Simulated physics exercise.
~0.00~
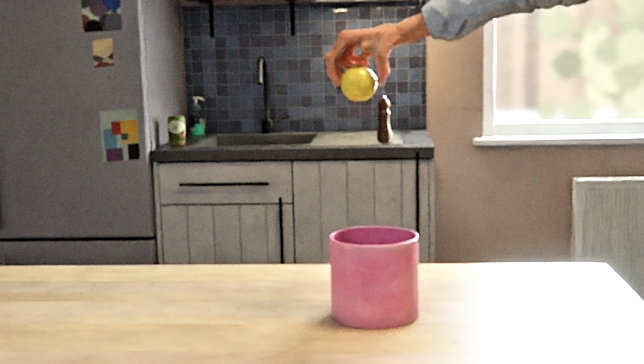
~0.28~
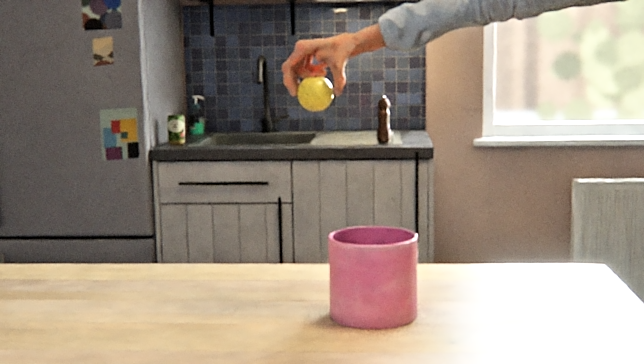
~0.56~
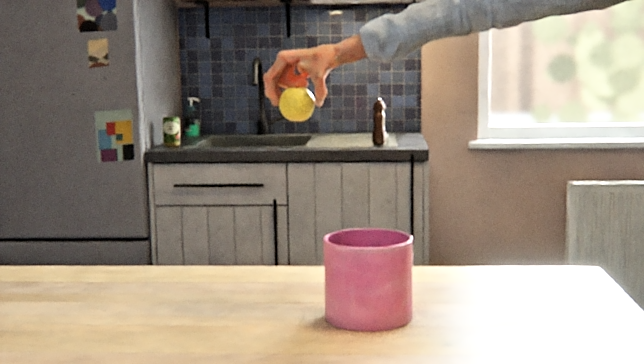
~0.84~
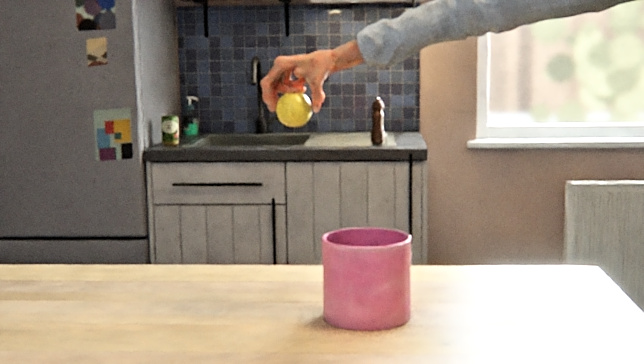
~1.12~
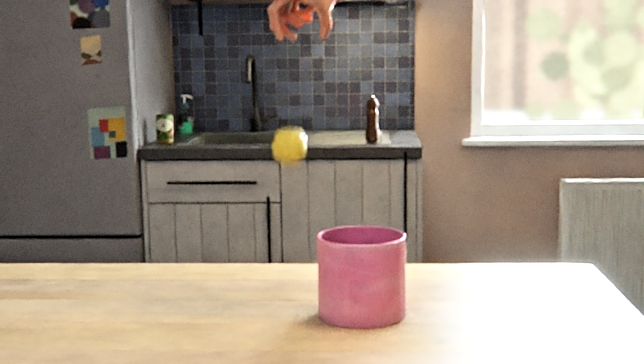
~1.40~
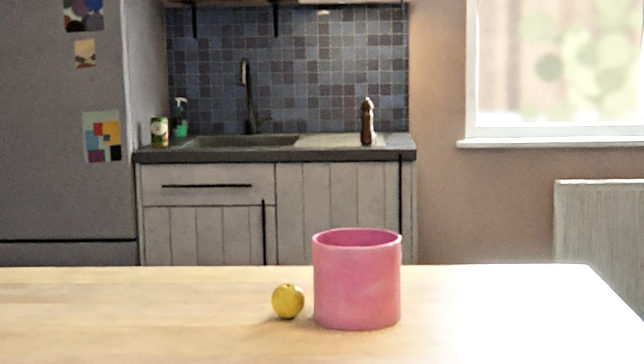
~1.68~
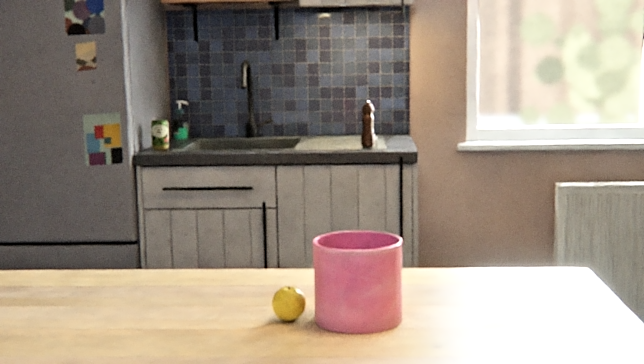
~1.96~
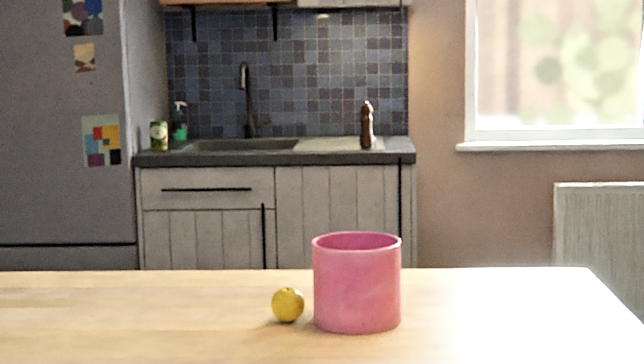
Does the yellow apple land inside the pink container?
No, the yellow apple falls to the left of the pink container and ends up resting on the table beside it.
